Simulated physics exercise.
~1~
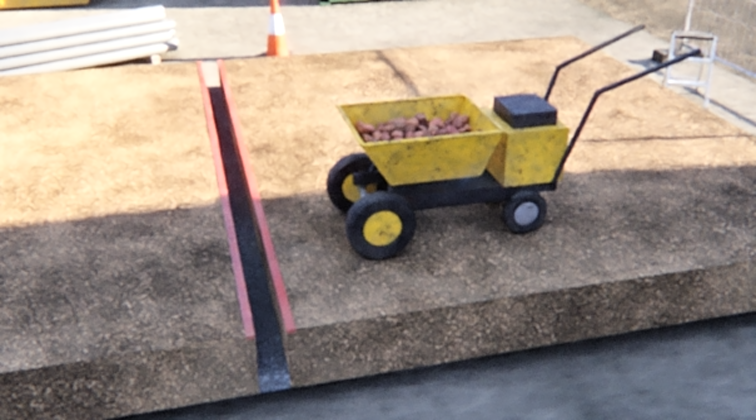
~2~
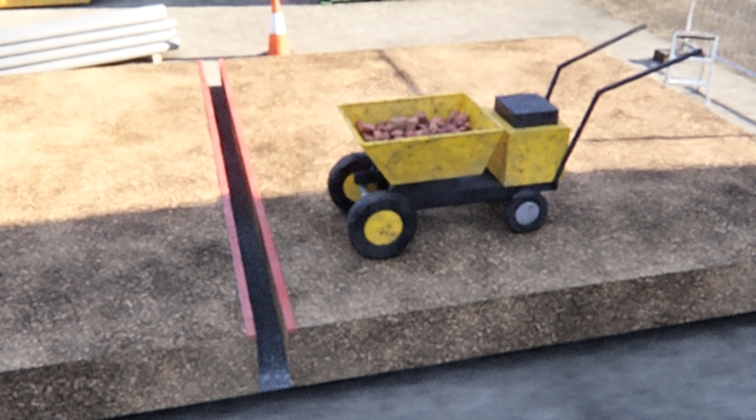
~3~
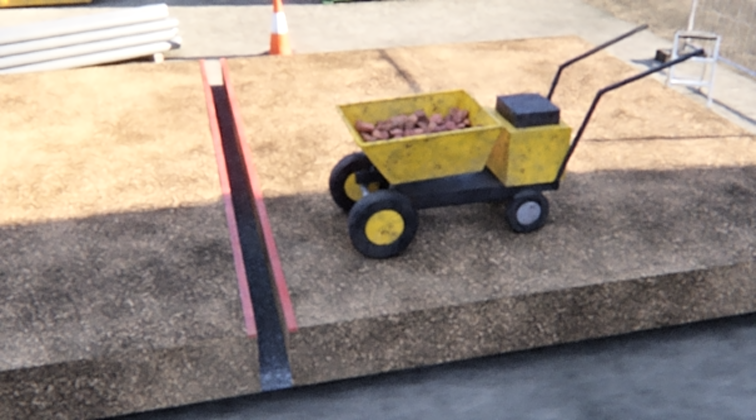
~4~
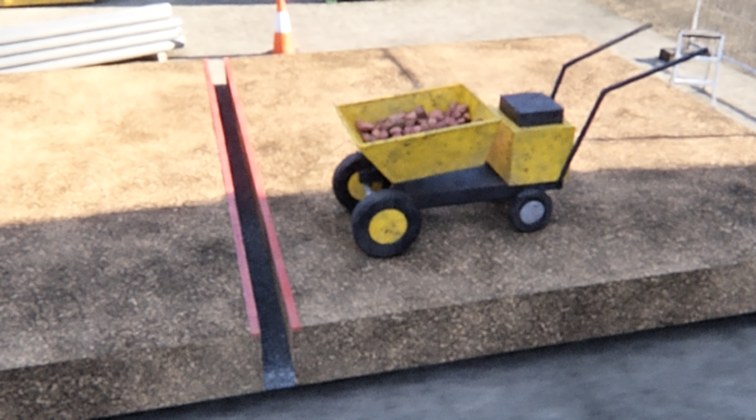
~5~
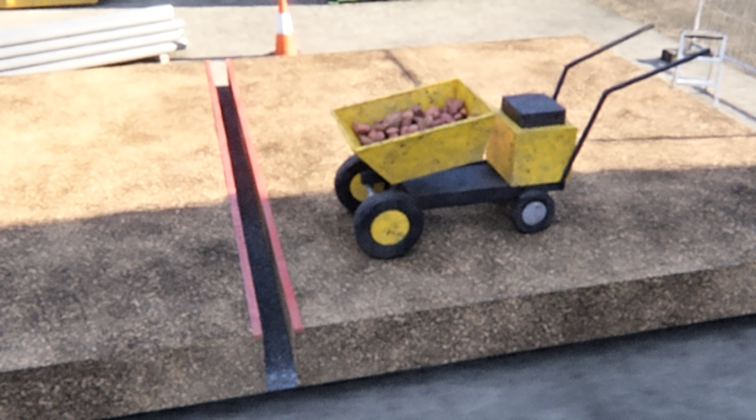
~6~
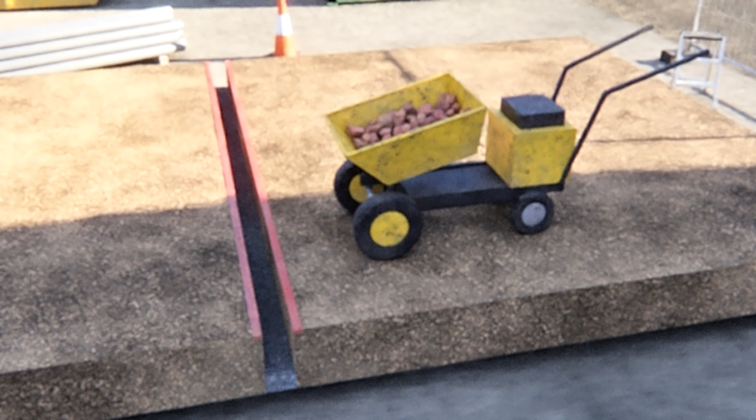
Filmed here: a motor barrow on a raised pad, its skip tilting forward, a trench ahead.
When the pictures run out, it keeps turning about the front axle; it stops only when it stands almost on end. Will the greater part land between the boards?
Half exceeded.
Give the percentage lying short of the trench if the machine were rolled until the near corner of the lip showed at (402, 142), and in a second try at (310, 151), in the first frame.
Around 60 and 0 per cent respectively.
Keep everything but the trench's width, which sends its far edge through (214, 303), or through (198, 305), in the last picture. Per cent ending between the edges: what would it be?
I'd put it near 100 in a hundred, then near 100 in a hundred.
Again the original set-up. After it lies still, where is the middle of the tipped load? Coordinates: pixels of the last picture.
About (260, 262).
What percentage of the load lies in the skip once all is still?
I'd say close to 0 percent.
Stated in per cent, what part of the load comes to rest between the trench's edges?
I'd put that share at some 80 per cent.
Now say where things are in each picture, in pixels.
Lip of the skip (362, 146), level; top of the load (436, 137), lumps of rubble; first edge of the trench (281, 293); far edge (243, 298), the trench under half as wide as the skip, and about as deep as wide, in the first picture.
Lip of the skip (362, 145), level; top of the load (434, 131), in the second picture.
Lip of the skip (360, 146), tipped barely; top of the load (434, 128), in the third picture.
Lip of the skip (359, 147), tipped a little; top of the load (433, 125), in the fourth picture.
Lip of the skip (354, 151), tipped a little; top of the load (441, 127), in the fifth picture.
Lip of the skip (346, 156), tipped clearly; top of the load (448, 124); first edge of the trench (288, 293); far edge (250, 298), in the sixth picture.
Just after the last frame, skip tipped steeply; every one in the skip.
A moment on, skip tipped right over; the larger part in the skip; just a few short of the trench; about a tenth in or heaped over the trench; just a few falling.
Further on, skip tipped right over; about a tenth in the skip; about a tenth short of the trench; the larger part in or heaped over the trench; about a tenth beyond it.
When it is over, skip tipped right over; about a tenth short of the trench; the larger part in or heaped over the trench; about a tenth beyond it.
